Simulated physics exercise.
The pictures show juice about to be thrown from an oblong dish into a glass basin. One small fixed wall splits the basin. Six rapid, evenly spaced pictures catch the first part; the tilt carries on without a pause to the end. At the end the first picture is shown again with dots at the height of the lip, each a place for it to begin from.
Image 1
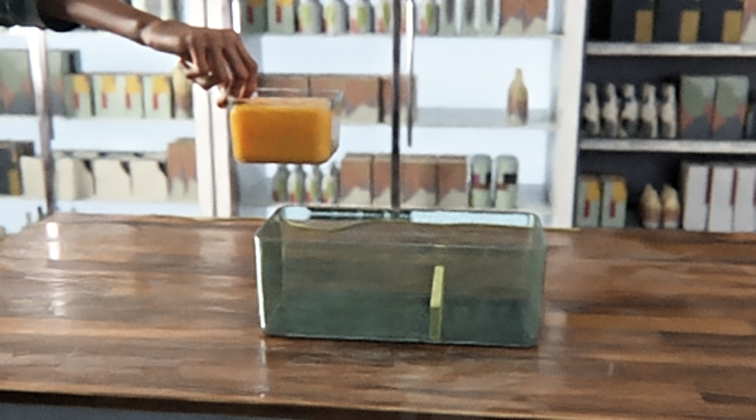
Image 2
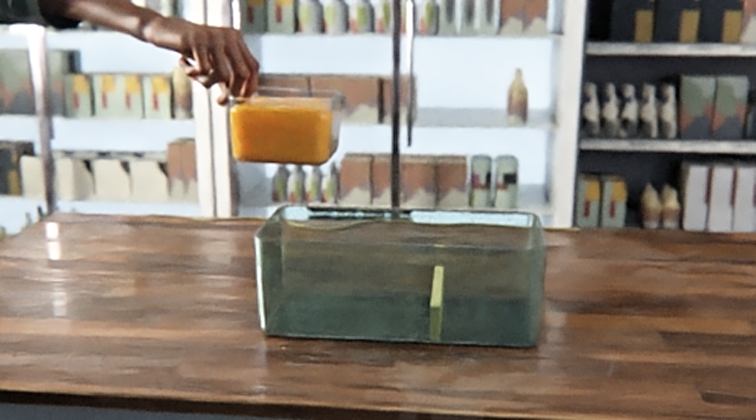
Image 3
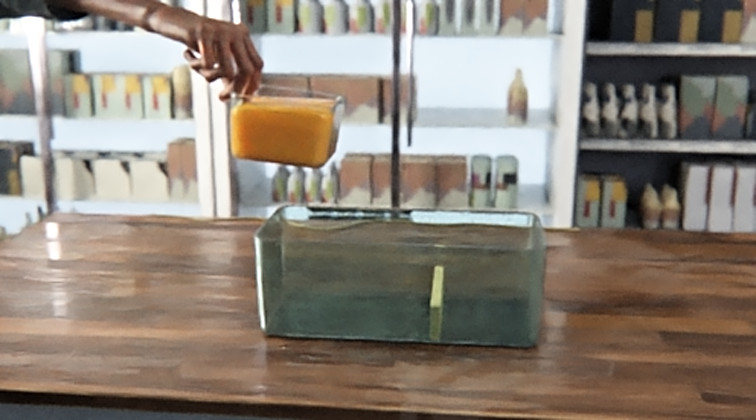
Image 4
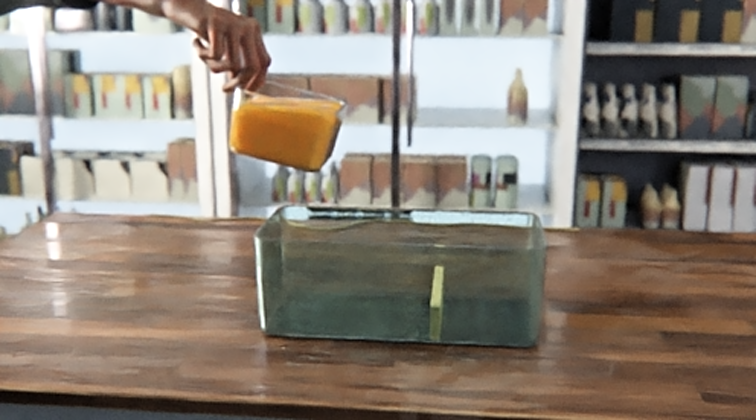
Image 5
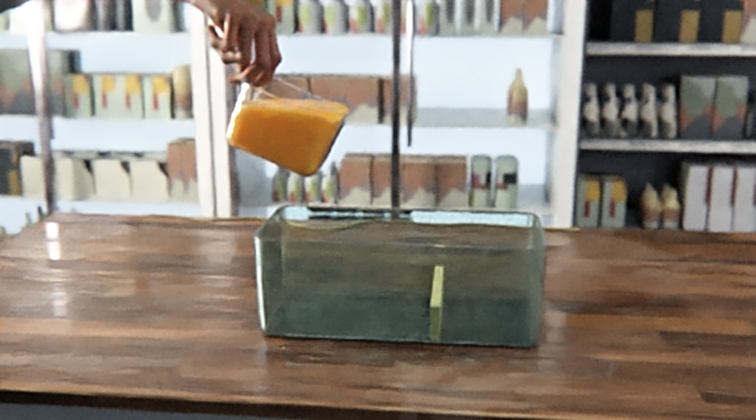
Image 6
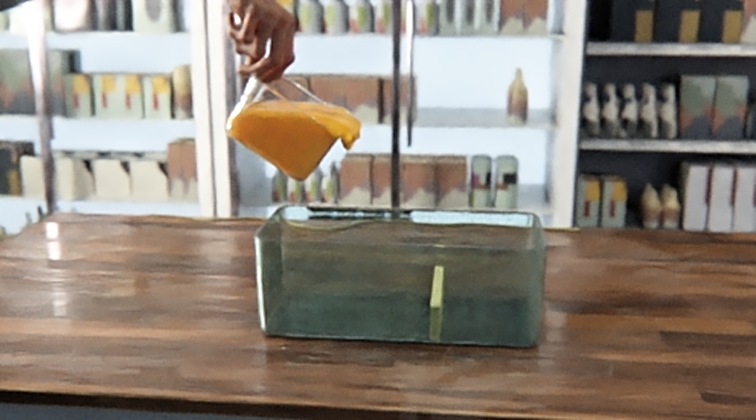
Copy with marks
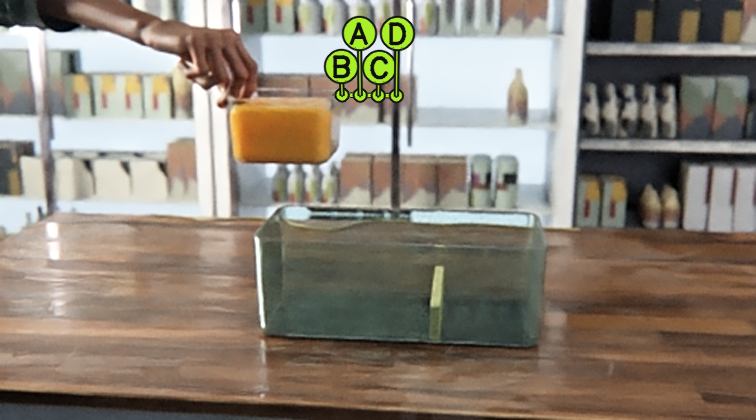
A hand held a clear dish of orange juice above a glass basin with a short upright divider inside, then tilted it steadily to the right until juice began to slip over the lip.
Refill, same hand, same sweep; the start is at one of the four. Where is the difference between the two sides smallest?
Best: C.
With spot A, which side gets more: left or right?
More ends on the left.
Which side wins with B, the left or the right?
The left side.
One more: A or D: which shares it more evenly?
It is D.
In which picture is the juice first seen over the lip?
In picture 5.
On the marked copy, A at (360, 95); B at (342, 95); C at (378, 95); D at (396, 95).
If A is chosen, about 83 % ends left of the wall and 15 % right of it.
If B is chosen, about 93 % ends left of the wall and 7 % right of it.
If C is chosen, about 48 % ends left of the wall and 51 % right of it.
If D is chosen, about 30 % ends left of the wall and 69 % right of it.
